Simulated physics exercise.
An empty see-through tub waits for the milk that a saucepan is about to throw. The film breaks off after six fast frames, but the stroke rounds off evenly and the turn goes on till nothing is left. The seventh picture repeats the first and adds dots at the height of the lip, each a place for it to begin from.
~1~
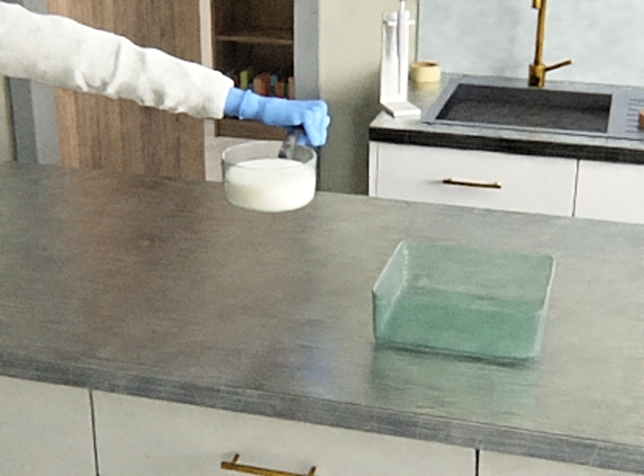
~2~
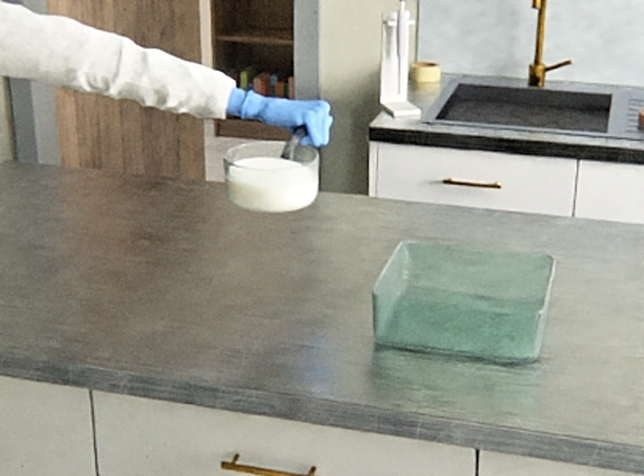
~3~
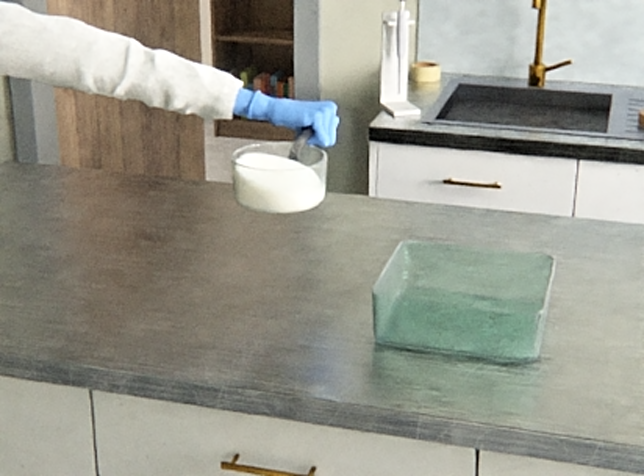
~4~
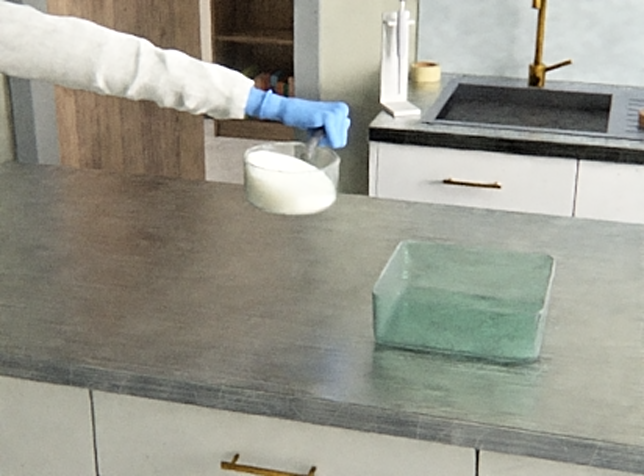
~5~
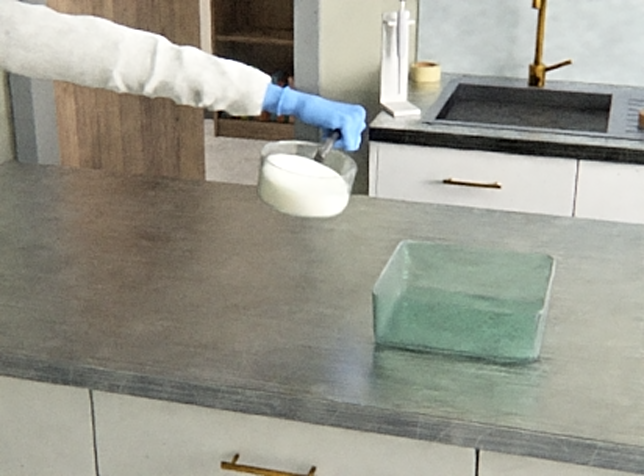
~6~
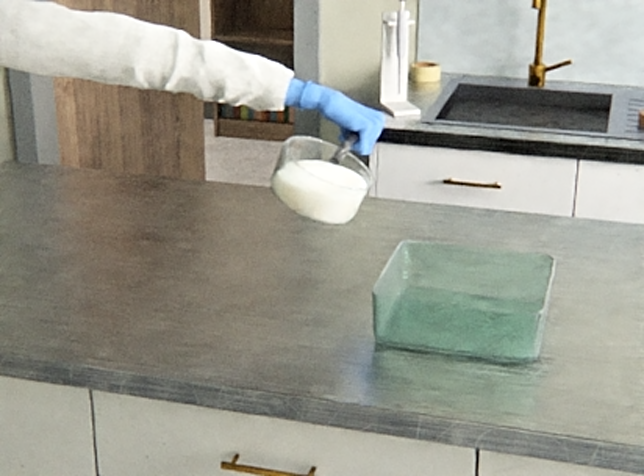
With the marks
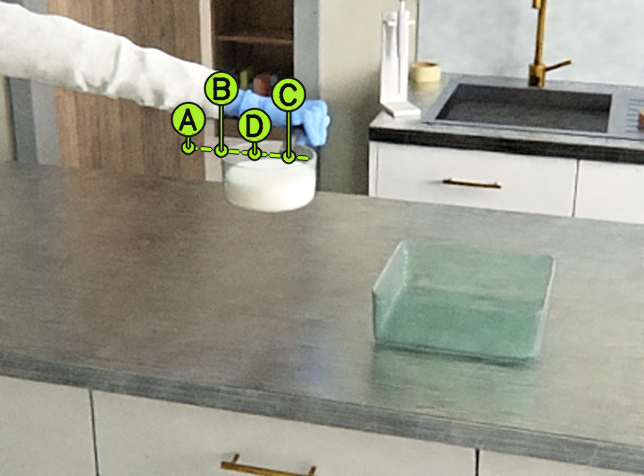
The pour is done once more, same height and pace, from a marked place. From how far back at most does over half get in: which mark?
Go for C.
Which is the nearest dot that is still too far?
That is dot D.
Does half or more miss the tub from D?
Yes.
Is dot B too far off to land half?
Yes, that goes wrong.
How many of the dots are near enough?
One of them.
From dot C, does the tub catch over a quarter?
Yes.
On the marked copy, A at (188, 147); B at (221, 150); C at (288, 156); D at (254, 153).
If A is chosen, about 0 % lands in the tub, 100 % falls short.
If B is chosen, about 0 % lands in the tub, 99 % falls short.
If C is chosen, about 64 % lands in the tub, 27 % falls short and 9 % goes beside or beyond.
If D is chosen, about 28 % lands in the tub, 68 % falls short and 4 % goes beside or beyond.
